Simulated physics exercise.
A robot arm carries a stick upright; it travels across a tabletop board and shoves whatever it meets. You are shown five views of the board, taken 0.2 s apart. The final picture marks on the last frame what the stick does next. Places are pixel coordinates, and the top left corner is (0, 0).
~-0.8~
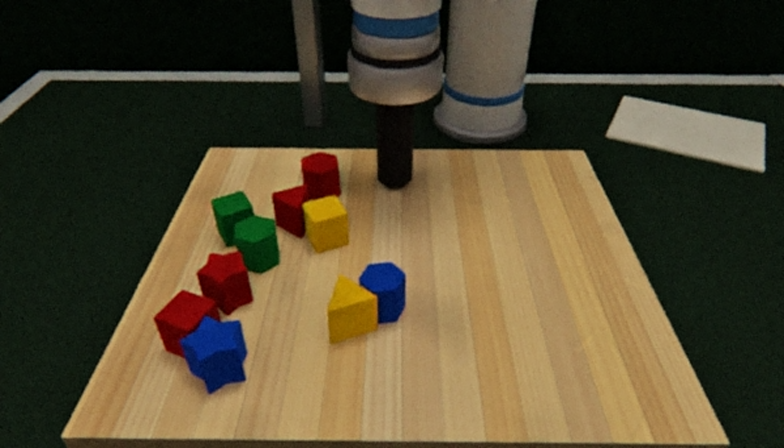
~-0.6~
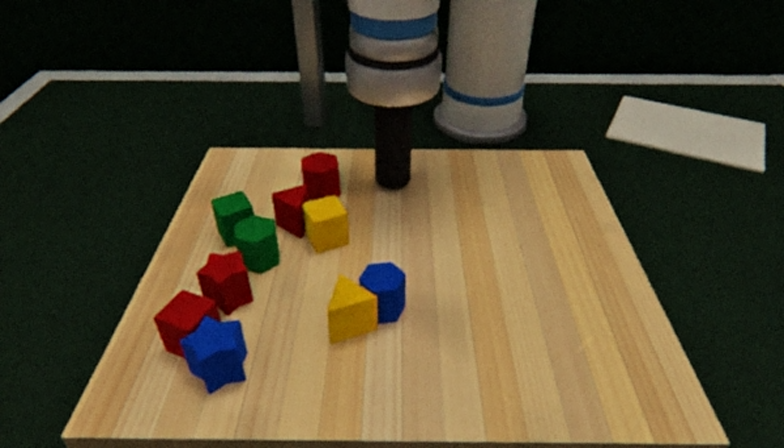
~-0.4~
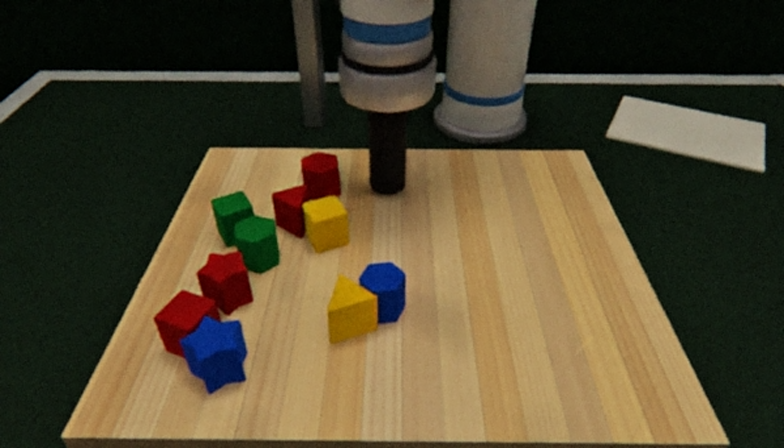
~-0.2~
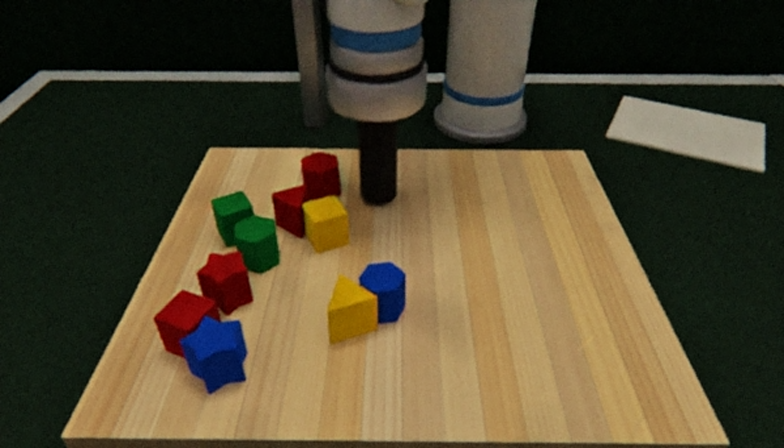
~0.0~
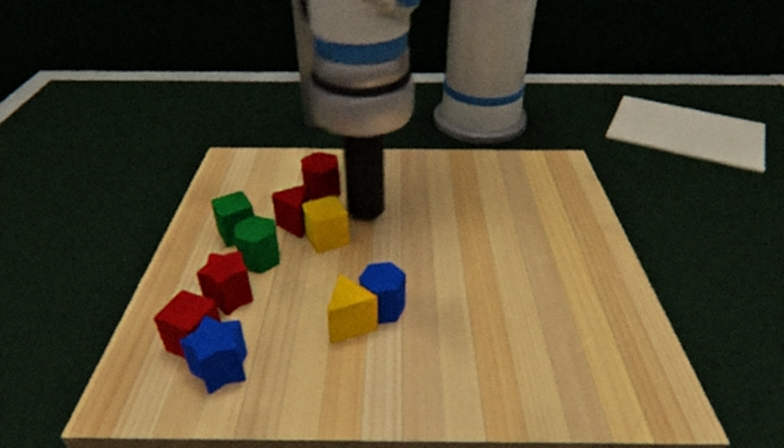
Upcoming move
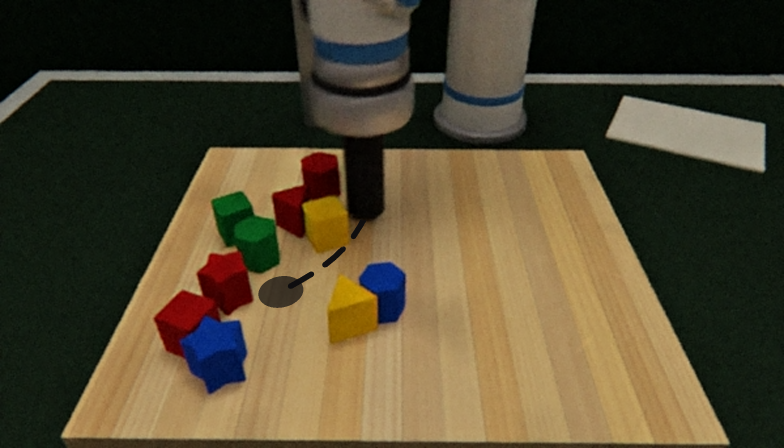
On a wooden board, a robot arm's dark stick moves slightly left and nearer beside coloured blocks that stay still.
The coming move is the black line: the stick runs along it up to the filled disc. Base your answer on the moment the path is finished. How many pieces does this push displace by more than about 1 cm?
I expect two blocks to move.
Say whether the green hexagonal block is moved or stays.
Once the path ends, it is somewhere new.
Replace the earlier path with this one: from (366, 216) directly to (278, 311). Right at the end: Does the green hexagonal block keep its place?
My answer is no.
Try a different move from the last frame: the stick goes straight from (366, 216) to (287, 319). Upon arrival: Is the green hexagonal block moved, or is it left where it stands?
The green hexagonal block is moved.
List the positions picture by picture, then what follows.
In the first picture, stick tip (395, 177); block tops, red star block (222, 265); green hexagonal block (254, 228); yellow square (325, 208).
In the second picture, stick (393, 179); blocks unchanged.
In the third picture, stick (388, 185); blocks unchanged.
In the fourth picture, stick (378, 194); blocks unchanged.
In the fifth picture, stick (366, 209); red star block (222, 265); green hexagonal block (254, 228); yellow square (325, 208).
Path on the board, from (366, 216) via (349, 242) and (321, 268), ending at (281, 291).
What follows on the original path. One third of the way, stick (349, 235); yellow square (306, 218), turned 30° clockwise.
Two thirds of the way, stick (320, 261); green hexagonal block (238, 229), turned 30° clockwise; yellow square (277, 231), turned 45° clockwise.
At the end, stick (280, 284); red star block in place; green hexagonal block (219, 228), turned 50° clockwise; yellow square (250, 240), turned 65° clockwise.
